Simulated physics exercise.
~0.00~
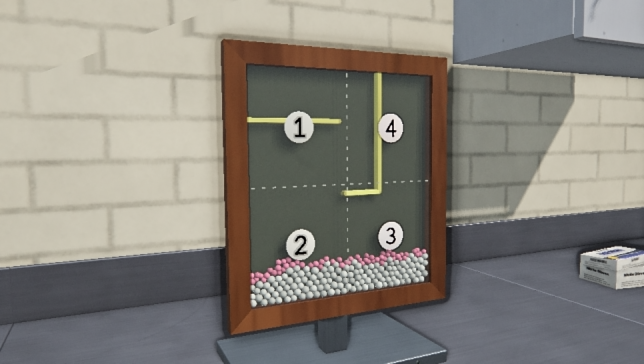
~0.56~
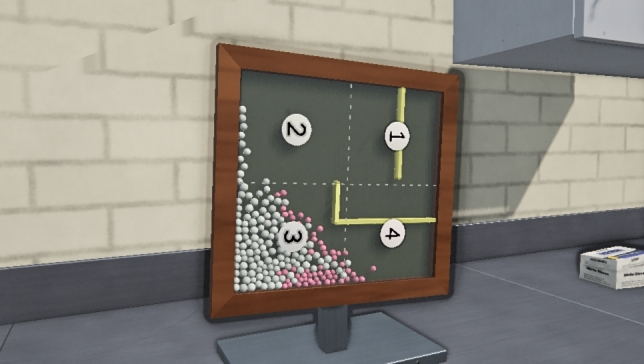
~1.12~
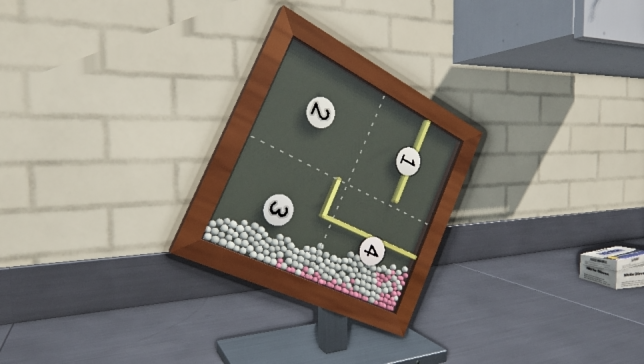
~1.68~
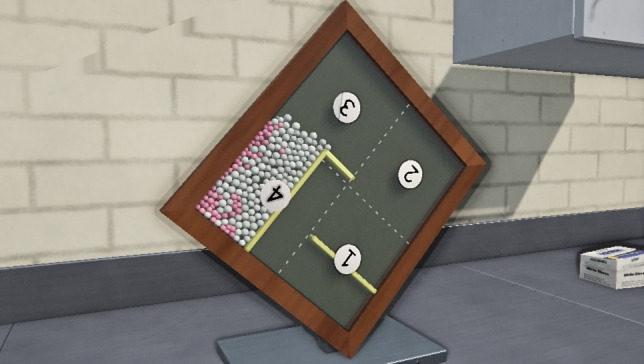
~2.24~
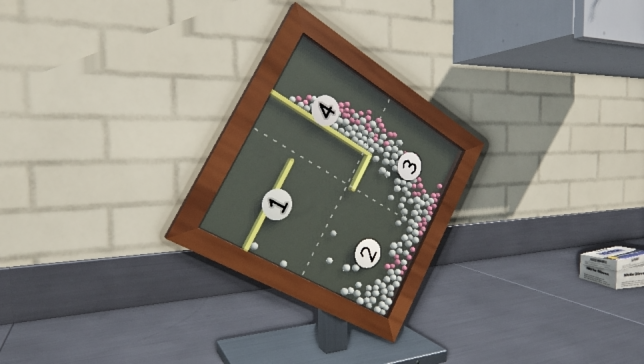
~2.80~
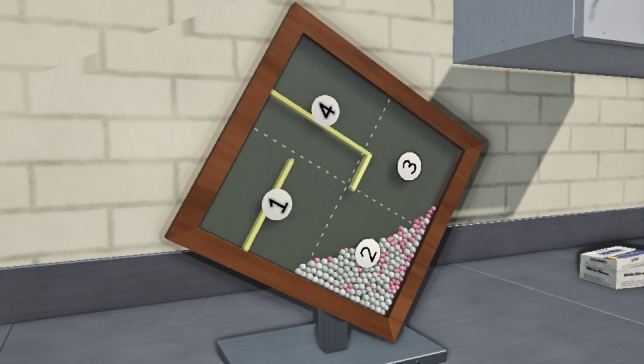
A square wooden-framed case with a clear front, standing before a pale brick wall, starts upright with white beads lying along its bottom beneath a thinner layer of smaller pink ones. It turns clockwise, and the beads slide into a slope at the lower left, then settle along the lower side across quarters three and four. Turning on the same way, it carries most of them up at the left, held in quarter four by a yellow strip. Next they spill over and stream down the right side past quarter three. Finally the case is still, with nearly all heaped in quarter two, pink ones included.
